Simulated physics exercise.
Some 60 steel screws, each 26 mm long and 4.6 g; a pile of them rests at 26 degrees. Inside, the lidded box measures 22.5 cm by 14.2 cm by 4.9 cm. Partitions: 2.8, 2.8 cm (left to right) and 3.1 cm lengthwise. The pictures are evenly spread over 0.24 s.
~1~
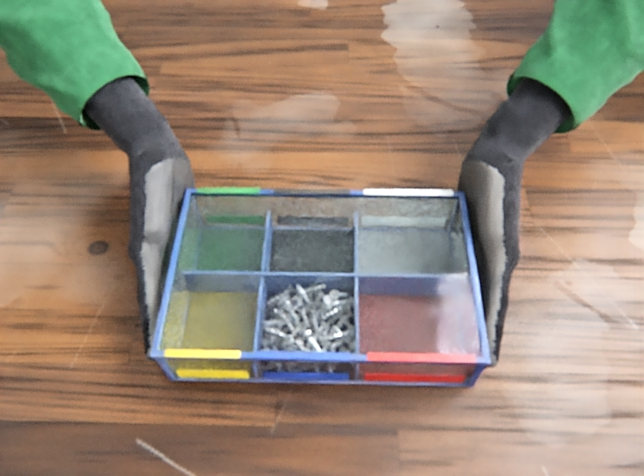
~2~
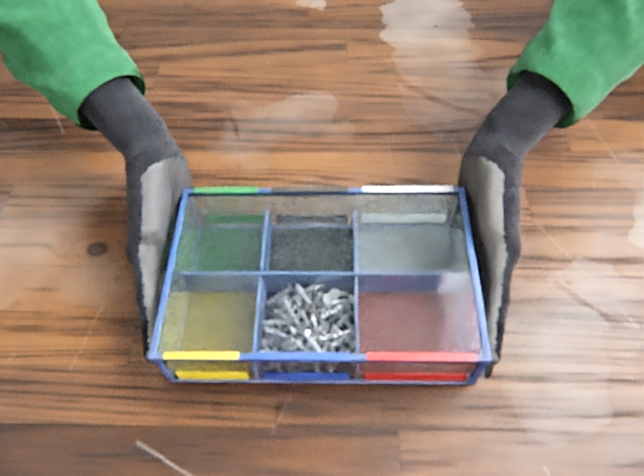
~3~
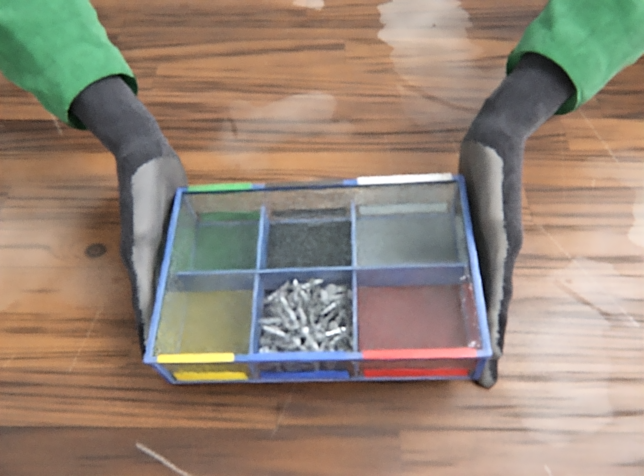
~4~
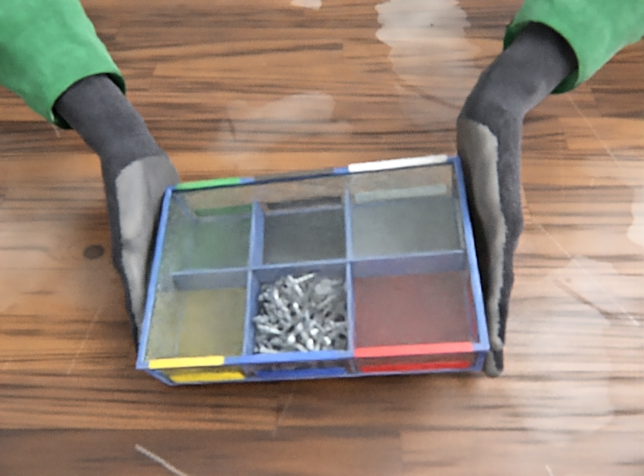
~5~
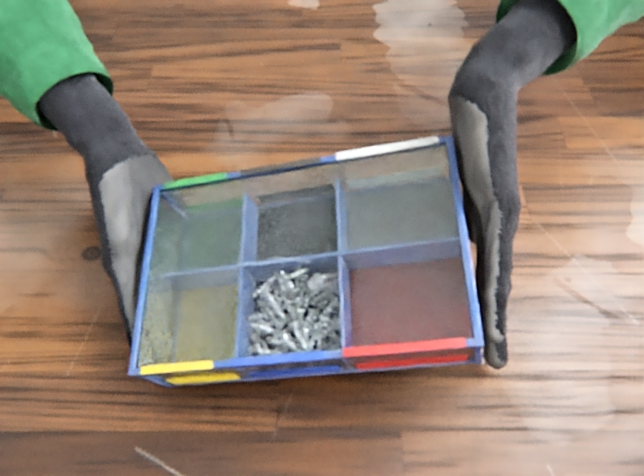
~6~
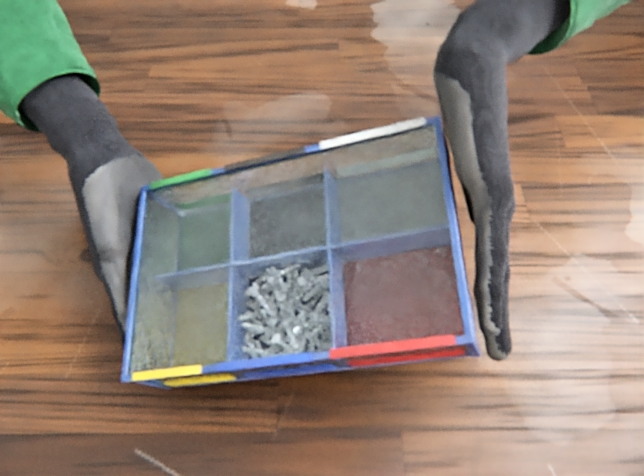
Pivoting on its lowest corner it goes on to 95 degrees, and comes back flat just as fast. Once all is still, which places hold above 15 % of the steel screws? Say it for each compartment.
Red compartment: Under; blue compartment: Over; green compartment: Under; yellow compartment: Over; white compartment: Under; black compartment: Under.
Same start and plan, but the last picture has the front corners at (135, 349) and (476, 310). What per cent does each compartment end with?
Red 0, blue 15, green 40, yellow 45, white 0, black 0.
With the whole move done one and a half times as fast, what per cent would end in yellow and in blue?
Then: Yellow 45, blue 55.
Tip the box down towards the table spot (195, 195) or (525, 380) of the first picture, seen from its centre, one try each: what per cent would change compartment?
About 50 and 35 per cent.
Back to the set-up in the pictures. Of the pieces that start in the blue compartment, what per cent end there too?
About 70 per cent.
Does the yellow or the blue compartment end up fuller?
The blue compartment.
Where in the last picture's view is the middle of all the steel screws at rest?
Near (270, 355).
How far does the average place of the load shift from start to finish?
Some 4.0 cm.
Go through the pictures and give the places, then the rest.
In the first picture, box tilt 0 degrees, front corners at (158, 352) and (483, 358); blue 100 %.
In the second picture, box tilt 1 degrees, front corners at (157, 354) and (484, 356).
In the third picture, box tilt 5 degrees, front corners at (152, 358) and (484, 351), lowest corner left front.
In the fourth picture, box tilt 11 degrees, front corners at (144, 363) and (481, 345), lowest corner left front.
In the fifth picture, box tilt 17 degrees, front corners at (136, 369) and (475, 340), lowest corner left front.
In the sixth picture, box tilt 23 degrees, front corners at (129, 376) and (466, 336), lowest corner left front; blue 100 %.
Then, 0.69 s after the last picture, tilt 94 degrees; blue 80 %, yellow 20 %.
Then, 1.15 s after the last picture, tilt 40 degrees; blue 65 %, yellow 35 %.
Then, 1.68 s after the last picture, tilt 0 degrees; blue 65 %, yellow 35 %.
In the end, red 0 %, blue 65 %, green 0 %, yellow 35 %, white 0 %, black 0 %.
